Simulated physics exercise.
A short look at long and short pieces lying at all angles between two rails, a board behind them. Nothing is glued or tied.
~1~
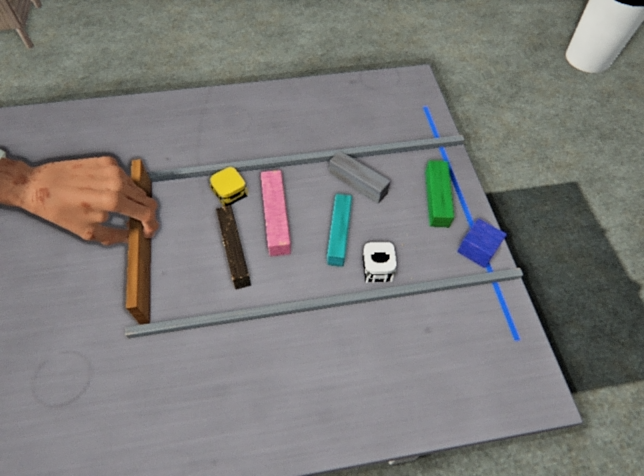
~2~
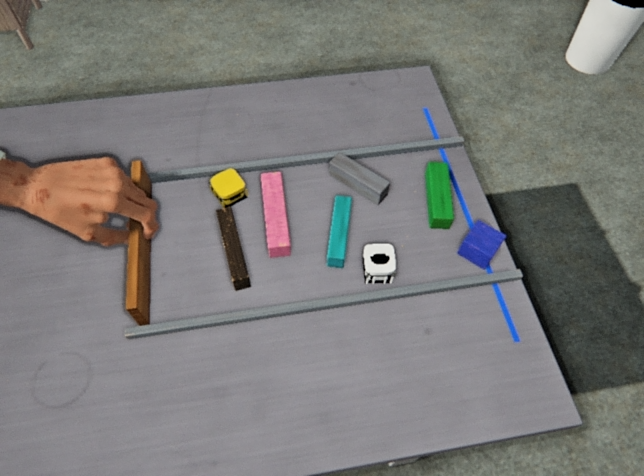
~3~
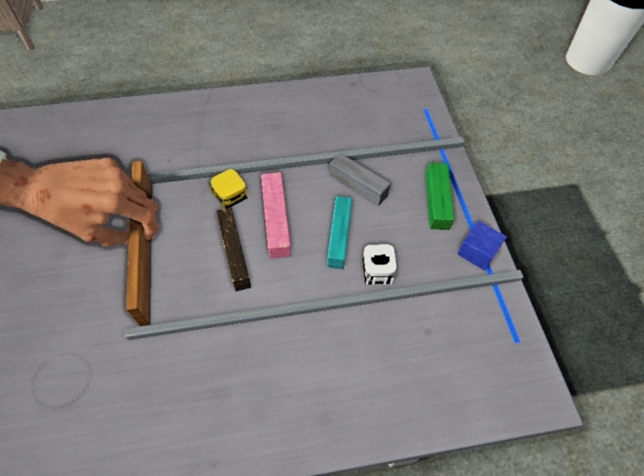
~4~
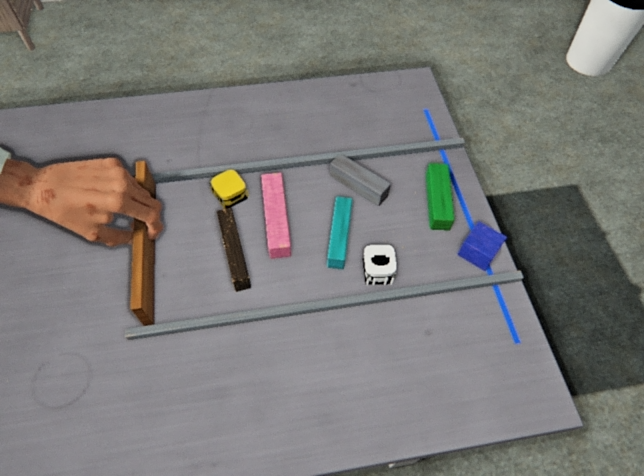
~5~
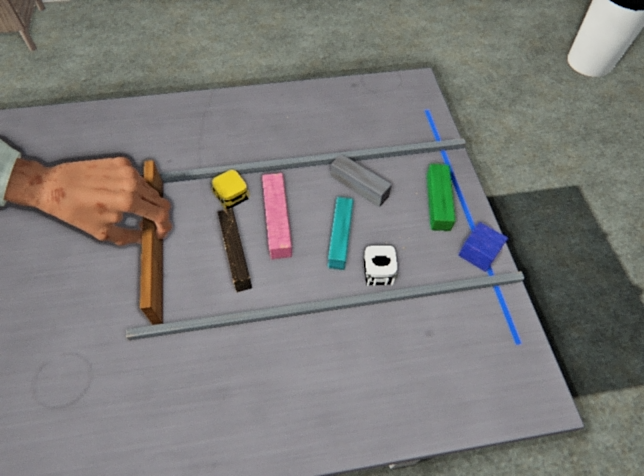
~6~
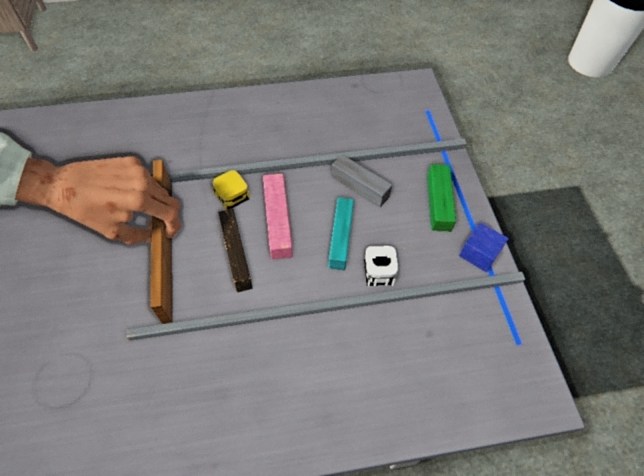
A hand slides a wooden board slightly right toward colourful blocks lying between two rails.
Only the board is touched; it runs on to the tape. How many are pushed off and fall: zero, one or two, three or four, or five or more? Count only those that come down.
Outcome: The number that fall off is five or more.
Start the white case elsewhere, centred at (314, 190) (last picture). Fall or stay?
Then it tumbles off.
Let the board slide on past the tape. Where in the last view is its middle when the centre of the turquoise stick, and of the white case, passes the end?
At (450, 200) for the turquoise stick; at (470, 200) for the white case.
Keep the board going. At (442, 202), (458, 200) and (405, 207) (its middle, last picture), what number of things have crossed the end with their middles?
Past the end: 3, 4 and 0.
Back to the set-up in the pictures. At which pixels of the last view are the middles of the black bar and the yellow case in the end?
The black bar stops around (482, 218); the yellow case around (465, 166).
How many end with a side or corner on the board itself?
In contact: 2.
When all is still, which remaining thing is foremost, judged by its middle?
Foremost is the white case.
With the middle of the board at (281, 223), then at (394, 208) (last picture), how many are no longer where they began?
At the one place 3, at the other 7.
A little later, none off yet; blue block at rest near (483, 247); green stick at rest near (441, 197); grey stick at rest near (361, 181).
Next, none off yet; blue block at rest near (483, 247); green stick shifted a little near (457, 197); grey stick shifted about its own width near (424, 172).
When it is over, the number that fall off is five or more; down, pink bar, turquoise stick, grey stick, green stick and blue block.
